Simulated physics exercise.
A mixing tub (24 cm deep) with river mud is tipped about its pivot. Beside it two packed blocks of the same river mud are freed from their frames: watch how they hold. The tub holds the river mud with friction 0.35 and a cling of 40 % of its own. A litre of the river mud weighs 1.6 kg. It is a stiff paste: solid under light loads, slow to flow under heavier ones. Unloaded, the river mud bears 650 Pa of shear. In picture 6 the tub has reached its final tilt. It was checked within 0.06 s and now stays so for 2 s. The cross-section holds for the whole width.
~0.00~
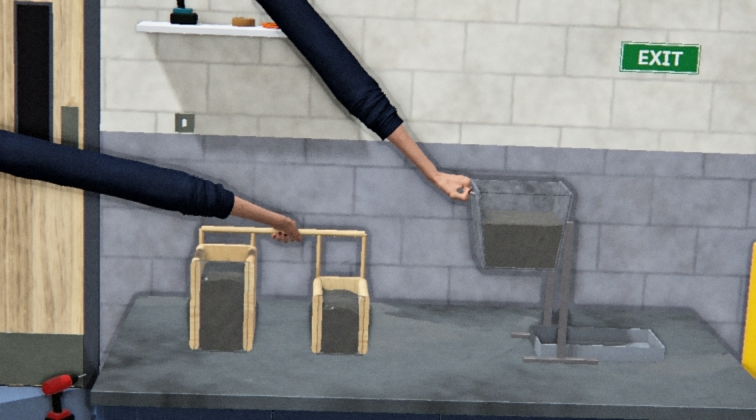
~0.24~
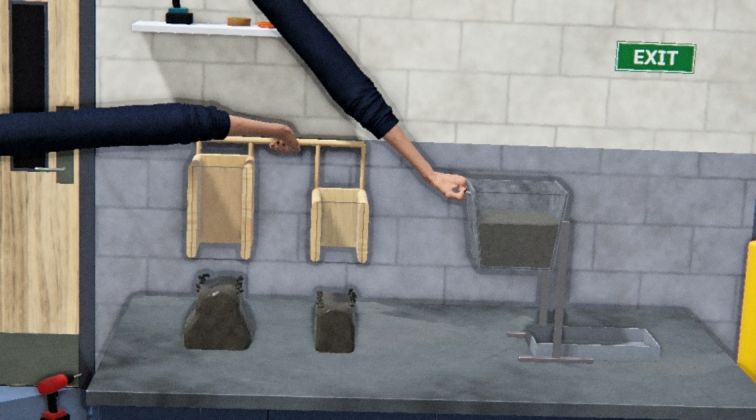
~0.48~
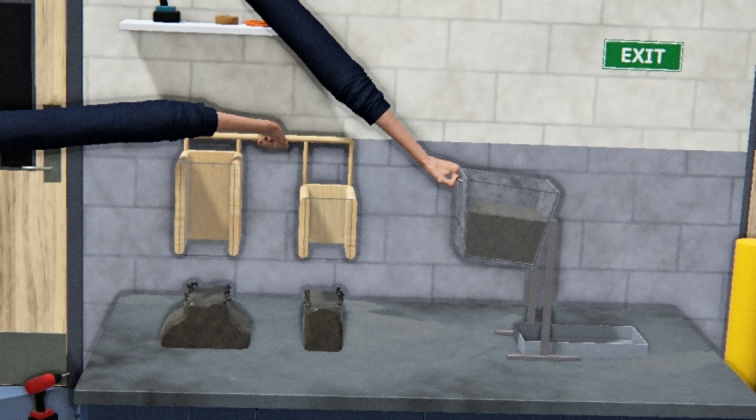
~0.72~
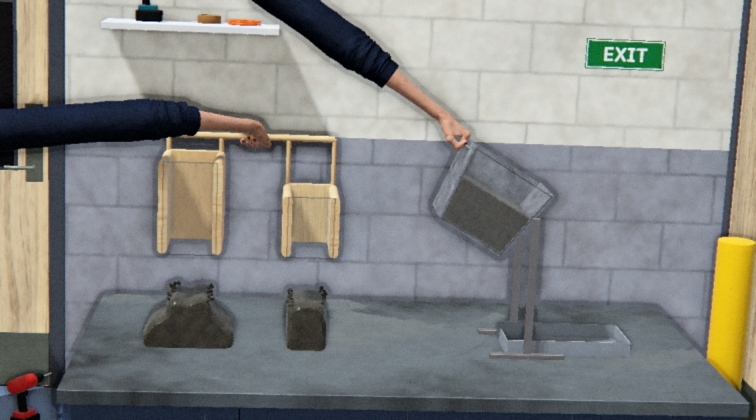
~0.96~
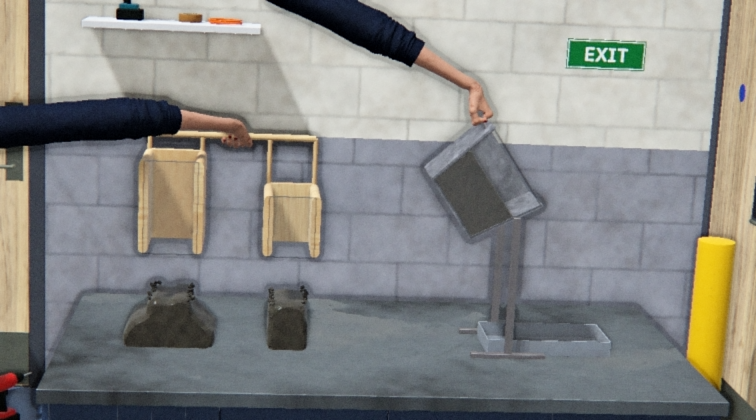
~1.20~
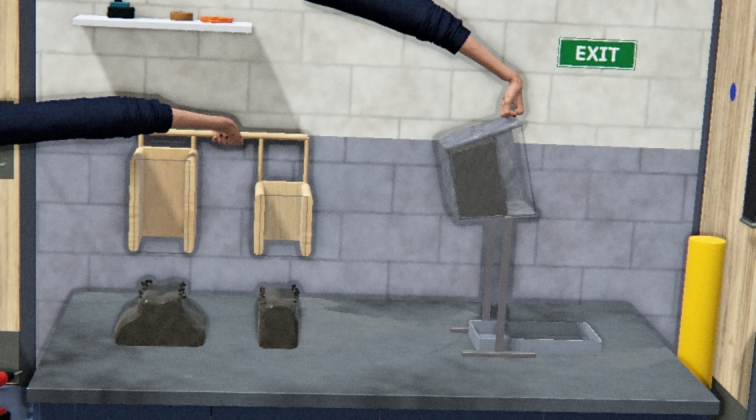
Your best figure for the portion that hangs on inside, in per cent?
Close to 100 per cent.
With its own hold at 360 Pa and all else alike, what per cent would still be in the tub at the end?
It would be near 65 %.
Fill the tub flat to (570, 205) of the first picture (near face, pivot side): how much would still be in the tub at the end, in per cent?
In that case some 65 per cent.
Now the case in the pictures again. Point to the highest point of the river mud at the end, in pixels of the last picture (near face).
Around (517, 164).
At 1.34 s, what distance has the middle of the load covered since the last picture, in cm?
Some 3 cm.
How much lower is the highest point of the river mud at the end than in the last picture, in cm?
About 7 cm.
After 1.34 s, the tub is at 77 degrees and holds 100 %.
After 1.51 s, the tub is at 77 degrees and holds 100 %.
After 1.68 s, the tub is at 77 degrees and holds 100 %.
After 1.85 s, the tub is at 77 degrees and holds 100 %.
After 3.20 s, at the end, the tub is at 77 degrees and holds 100 %.
